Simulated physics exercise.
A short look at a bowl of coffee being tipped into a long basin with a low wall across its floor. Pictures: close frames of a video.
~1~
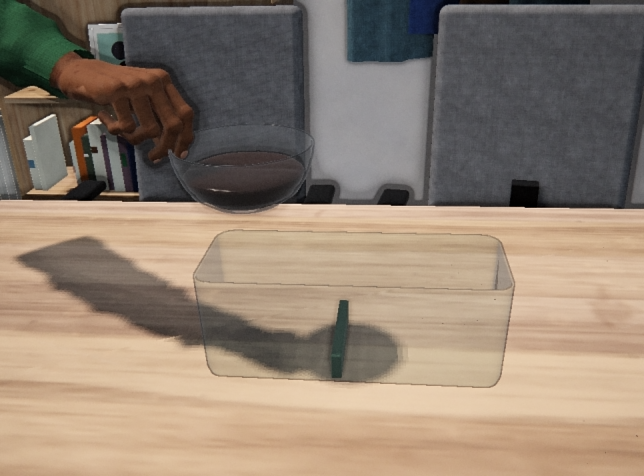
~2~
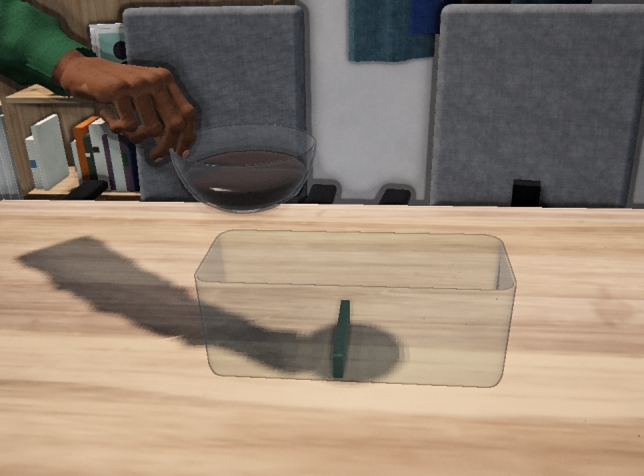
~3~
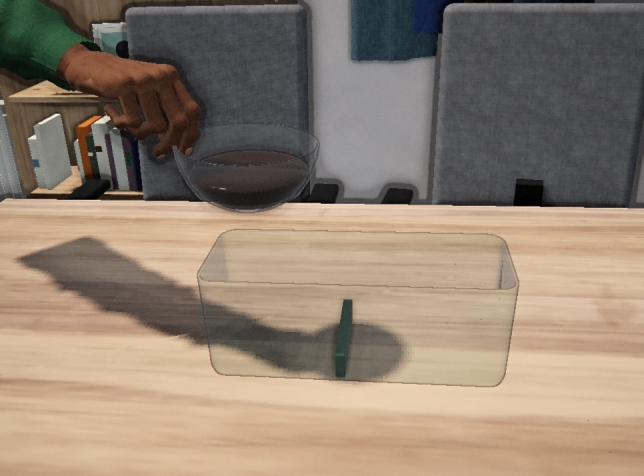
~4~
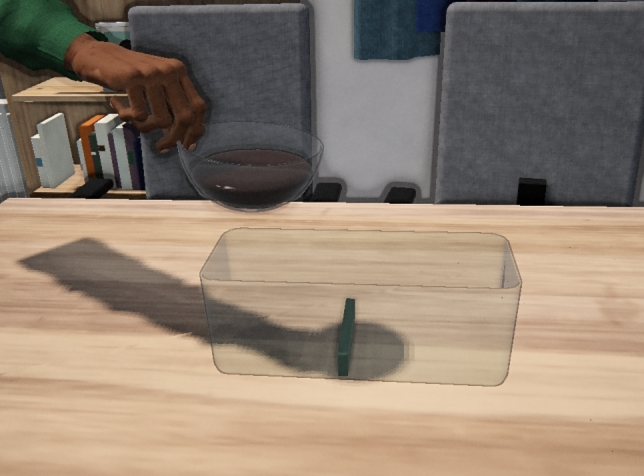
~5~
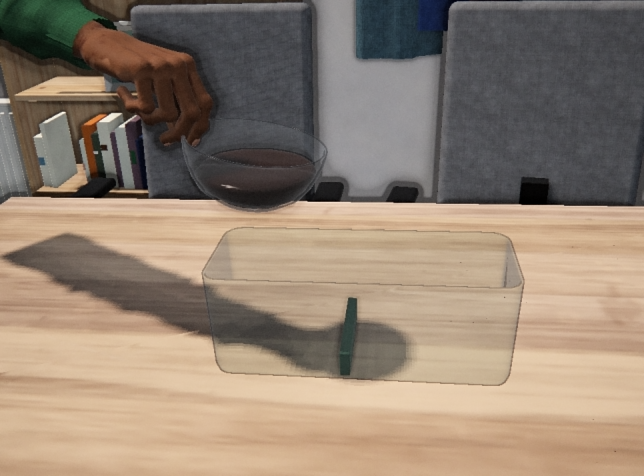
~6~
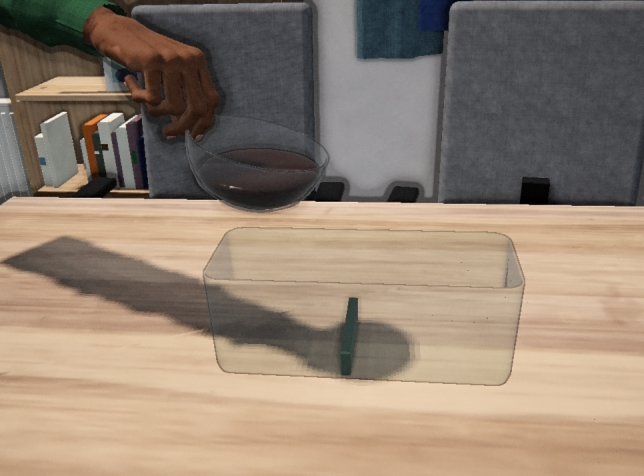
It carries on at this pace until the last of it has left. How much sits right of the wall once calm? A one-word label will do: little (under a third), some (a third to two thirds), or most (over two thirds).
Some.
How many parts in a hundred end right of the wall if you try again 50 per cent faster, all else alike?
Somewhere near 55 percent.
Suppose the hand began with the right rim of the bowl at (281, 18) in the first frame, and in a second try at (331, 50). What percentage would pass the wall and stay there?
First try 55 %, second try 85 %.
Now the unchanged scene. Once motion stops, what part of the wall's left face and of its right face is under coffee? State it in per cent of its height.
On the left it is 30 per cent, on the right 30.
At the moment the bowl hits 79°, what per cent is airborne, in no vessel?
Something close to 30 percent of it.
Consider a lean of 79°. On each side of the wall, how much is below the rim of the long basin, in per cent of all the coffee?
Left: 5 %. Right: 30 %.
A moment on, the bowl is tipped on its side and 33 per cent is still to pour, 6 is left of the wall and 31 right of it.
Next, the bowl is tipped right over and 0 per cent is still to pour, 41 is left of the wall and 59 right of it.
Then the bowl is tipped right over and 0 per cent is still to pour, 40 is left of the wall and 60 right of it.
Later the bowl is tipped right over and 0 per cent is still to pour, 40 is left of the wall and 60 right of it.
At rest 40 per cent lies left of the wall, 60 right of it and 0 outside.
